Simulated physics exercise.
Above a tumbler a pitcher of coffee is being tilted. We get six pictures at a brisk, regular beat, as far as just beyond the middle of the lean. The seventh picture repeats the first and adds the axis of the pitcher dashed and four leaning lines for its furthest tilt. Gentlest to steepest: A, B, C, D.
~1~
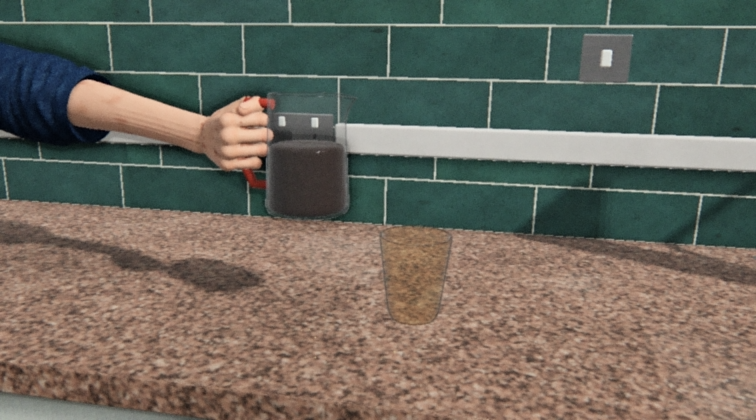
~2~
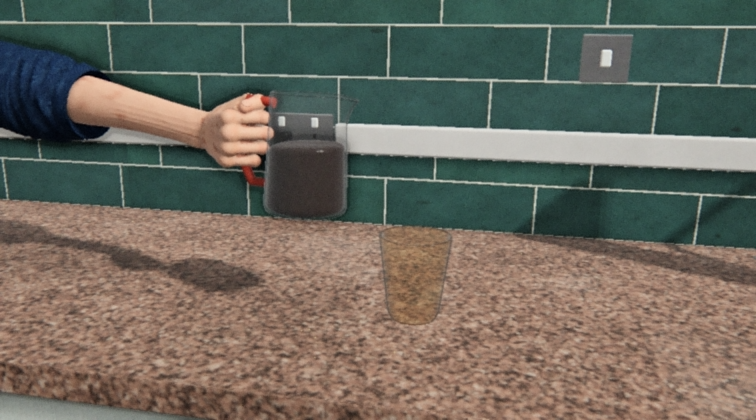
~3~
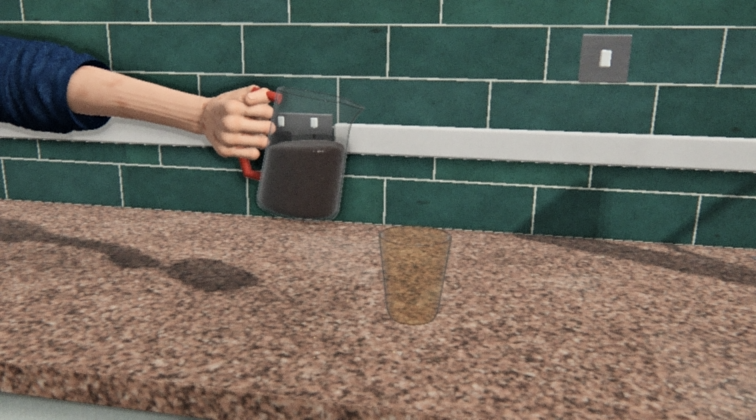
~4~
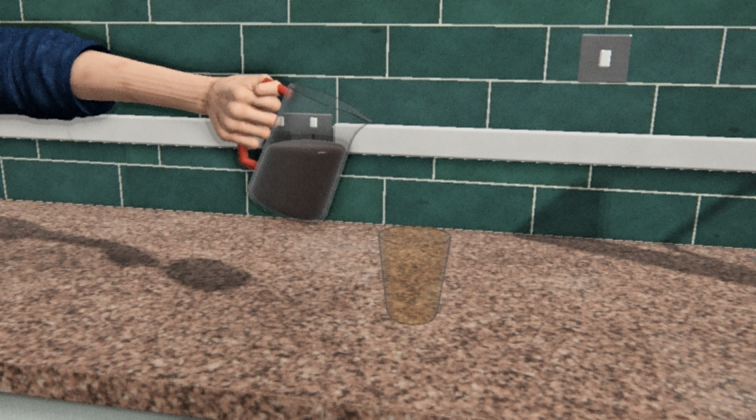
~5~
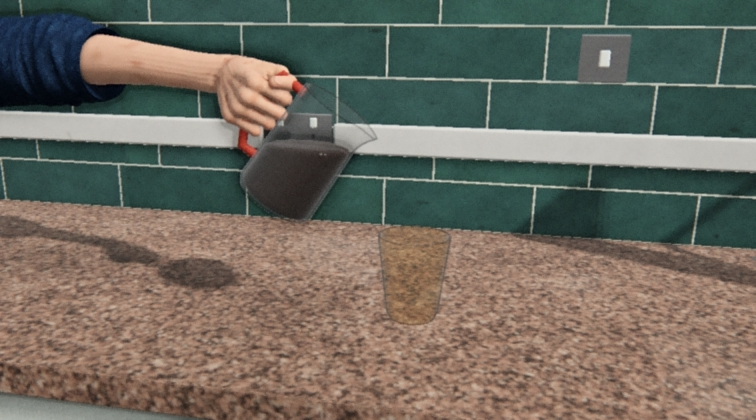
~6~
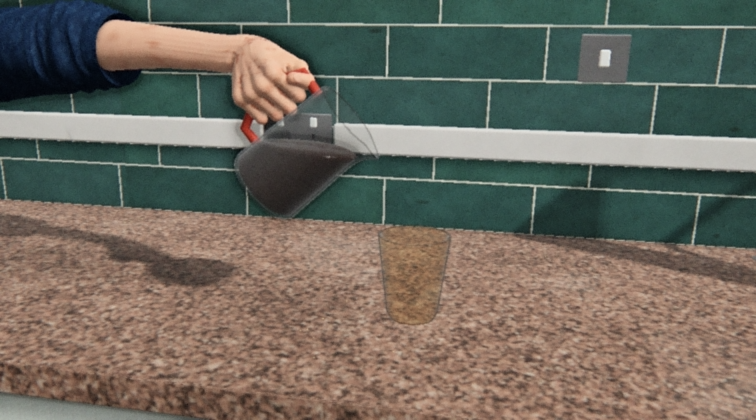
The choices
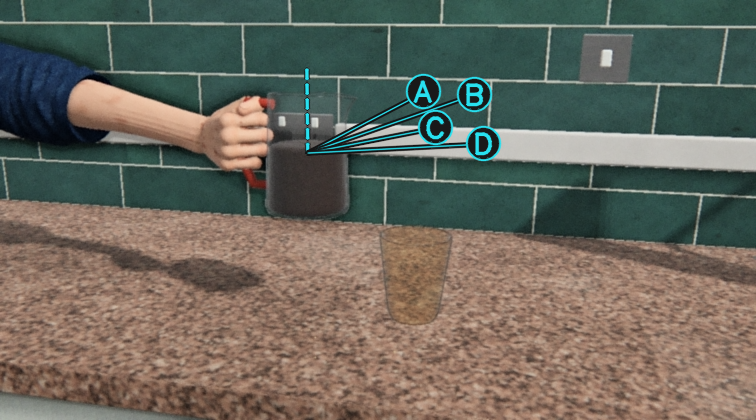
A hand in a blue sleeve held a clear pitcher of coffee by its red handle above a speckled counter, then steadily tilted it to the right, near a tumbler, with nothing leaving the pitcher.
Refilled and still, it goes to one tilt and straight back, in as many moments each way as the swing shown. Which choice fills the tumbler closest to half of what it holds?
Use mark C.
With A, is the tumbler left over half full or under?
Under.
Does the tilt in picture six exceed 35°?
Yes, it does.
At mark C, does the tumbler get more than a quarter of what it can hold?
Yes.
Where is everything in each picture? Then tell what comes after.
Upright, lip at (354, 98); rim of the tumbler round (416, 235); nothing has left yet.
Tipped about 3°, lip at (357, 100); nothing has left yet.
Tipped about 10°, lip at (363, 108); nothing has left yet.
Tipped about 21°, lip at (370, 121); nothing has left yet.
Tipped about 35°, lip at (376, 138); nothing has left yet.
Tipped about 50°, lip at (378, 157); nothing has left yet.
On the marked copy, A at (408, 100); B at (458, 100); C at (419, 131); D at (466, 144).
If A is chosen, the tumbler ends with about 13 % of what it can hold.
If B is chosen, the tumbler ends with about 29 % of what it can hold.
If C is chosen, the tumbler ends with about 49 % of what it can hold.
If D is chosen, the tumbler ends with about 69 % of what it can hold.
